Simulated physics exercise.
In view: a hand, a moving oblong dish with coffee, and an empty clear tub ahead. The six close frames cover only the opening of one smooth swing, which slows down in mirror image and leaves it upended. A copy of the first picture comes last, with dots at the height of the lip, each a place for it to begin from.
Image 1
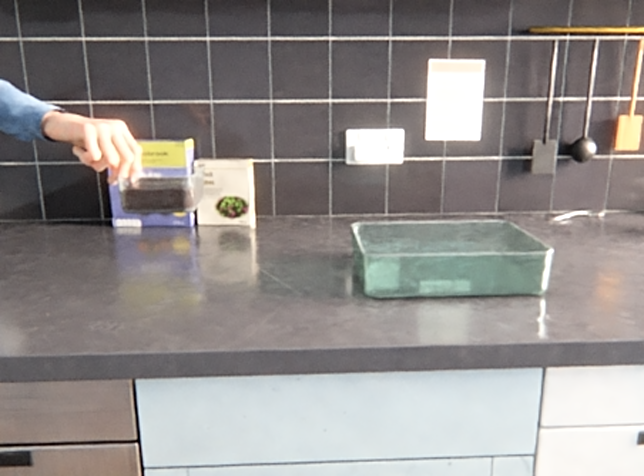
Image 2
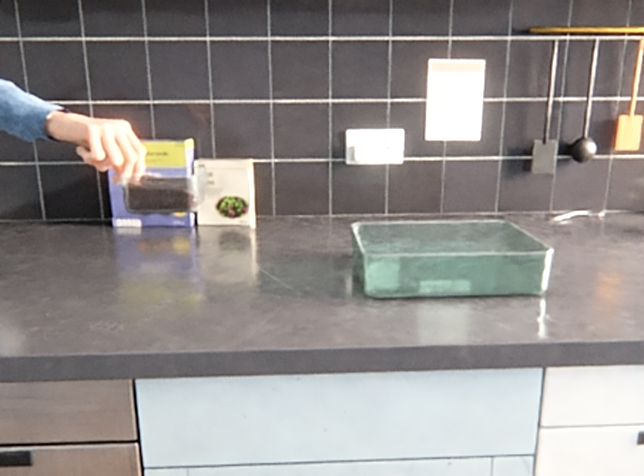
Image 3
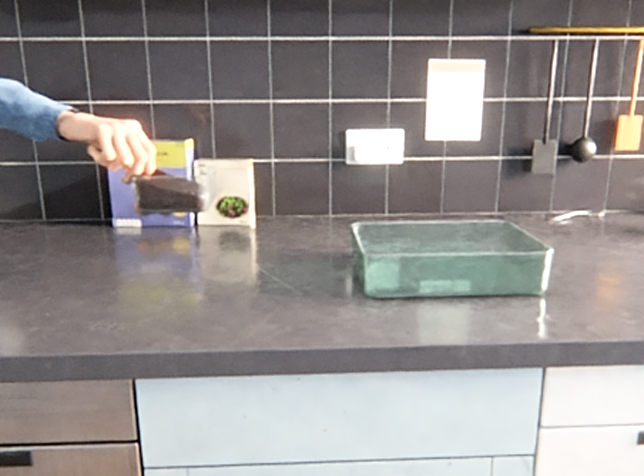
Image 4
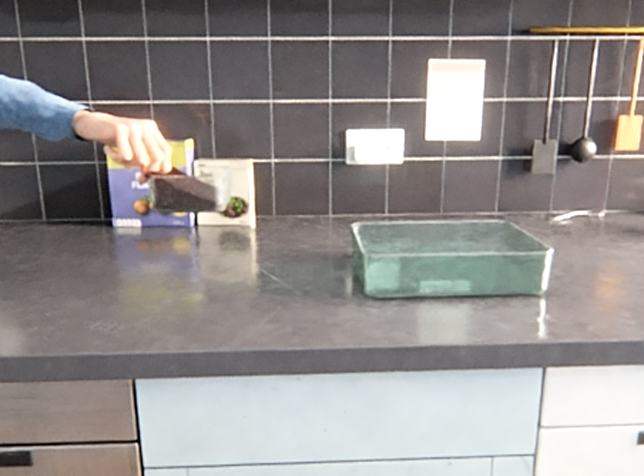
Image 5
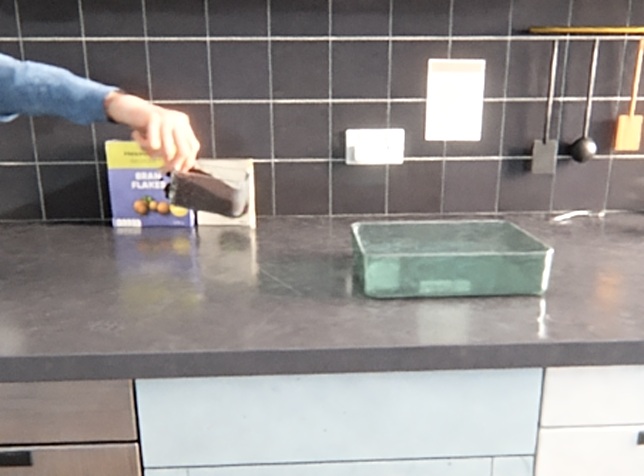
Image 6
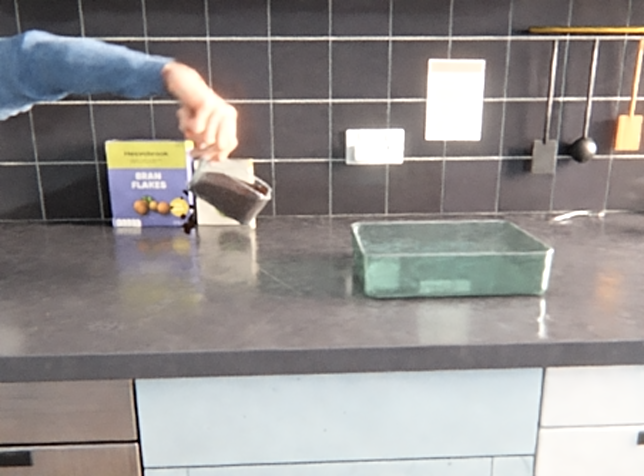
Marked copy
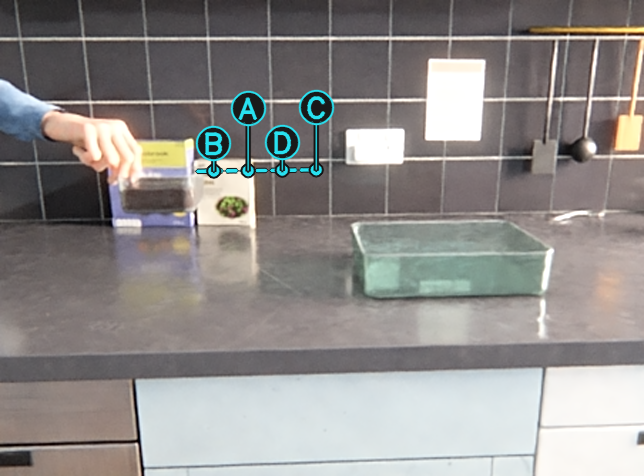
A hand carrying an oblong dish of dark coffee rightward above a counter, then tilting it as coffee spills over the rim.
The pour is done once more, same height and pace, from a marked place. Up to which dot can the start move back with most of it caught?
The limit is A.
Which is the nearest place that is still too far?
Place B.
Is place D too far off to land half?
No, that is safe.
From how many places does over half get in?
Three.
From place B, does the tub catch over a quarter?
No.
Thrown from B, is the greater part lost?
Yes.
On the marked copy, A at (248, 170); B at (213, 171); C at (316, 169); D at (282, 170).
If A is chosen, about 71 % lands in the tub, 20 % falls short and 8 % goes beside or beyond.
If B is chosen, about 18 % lands in the tub, 77 % falls short and 5 % goes beside or beyond.
If C is chosen, about 74 % lands in the tub, 3 % falls short and 23 % goes beside or beyond.
If D is chosen, about 83 % lands in the tub, 4 % falls short and 13 % goes beside or beyond.
